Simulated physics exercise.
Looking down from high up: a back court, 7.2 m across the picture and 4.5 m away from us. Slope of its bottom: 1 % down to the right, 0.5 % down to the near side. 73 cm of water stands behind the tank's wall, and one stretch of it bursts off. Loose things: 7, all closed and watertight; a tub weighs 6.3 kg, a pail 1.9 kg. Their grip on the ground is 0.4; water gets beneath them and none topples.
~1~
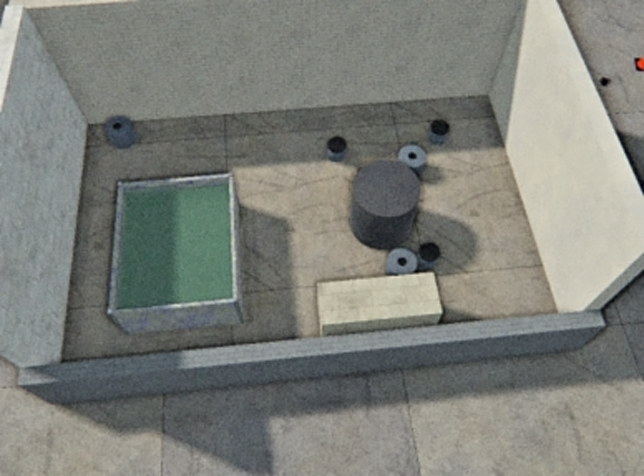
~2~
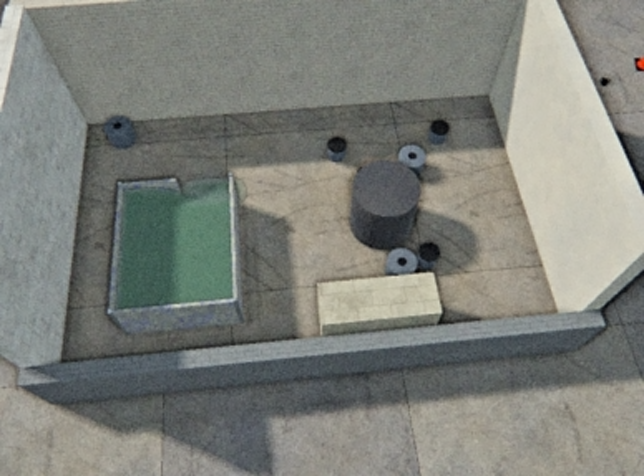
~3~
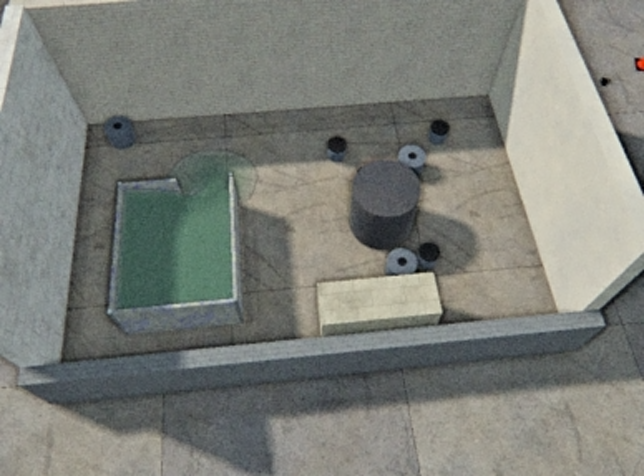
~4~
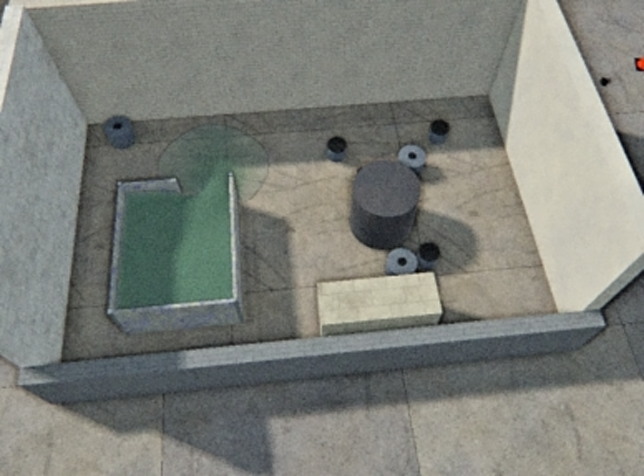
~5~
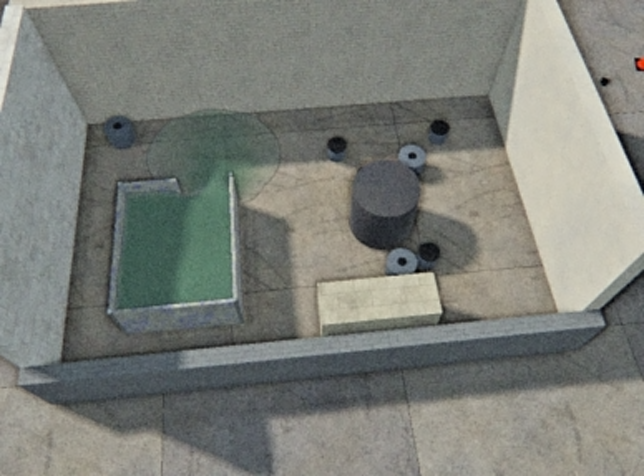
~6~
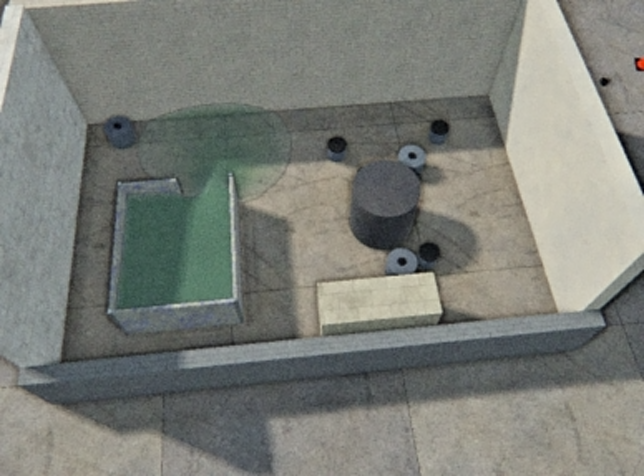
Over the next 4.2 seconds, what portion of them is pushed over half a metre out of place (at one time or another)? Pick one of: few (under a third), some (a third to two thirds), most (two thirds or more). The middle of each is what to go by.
Some.
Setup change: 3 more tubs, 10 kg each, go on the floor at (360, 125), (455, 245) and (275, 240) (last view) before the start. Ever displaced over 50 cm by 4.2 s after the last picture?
Note, in sequence: Over threshold; under threshold; under threshold.
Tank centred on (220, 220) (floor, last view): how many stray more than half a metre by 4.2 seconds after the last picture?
4.
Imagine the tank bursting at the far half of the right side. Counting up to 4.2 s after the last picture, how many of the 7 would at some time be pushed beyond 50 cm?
Then the count would be 6.
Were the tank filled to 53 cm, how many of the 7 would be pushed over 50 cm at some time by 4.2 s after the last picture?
Under that setup the answer is 4.
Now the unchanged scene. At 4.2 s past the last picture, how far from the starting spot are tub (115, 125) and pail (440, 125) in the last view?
The first ends 400 centimetres from its start and the second 350 centimetres.
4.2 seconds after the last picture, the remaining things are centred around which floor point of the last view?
They average out to somewhere around (385, 263).
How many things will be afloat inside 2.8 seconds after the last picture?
I'd say 3 of them.
Then, 0.4 s after the last picture 0 of 7 are over 50 cm from their spots; 0 afloat.
Then, 1.5 s after the last picture 1 of 7 are over 50 cm from their spots; 0 afloat.
Then, 2.8 s after the last picture 4 of 7 are over 50 cm from their spots; 3 afloat.
Then, 4.2 s after the last picture 4 of 7 are over 50 cm from their spots, and 4 have been at some point; 2 afloat.
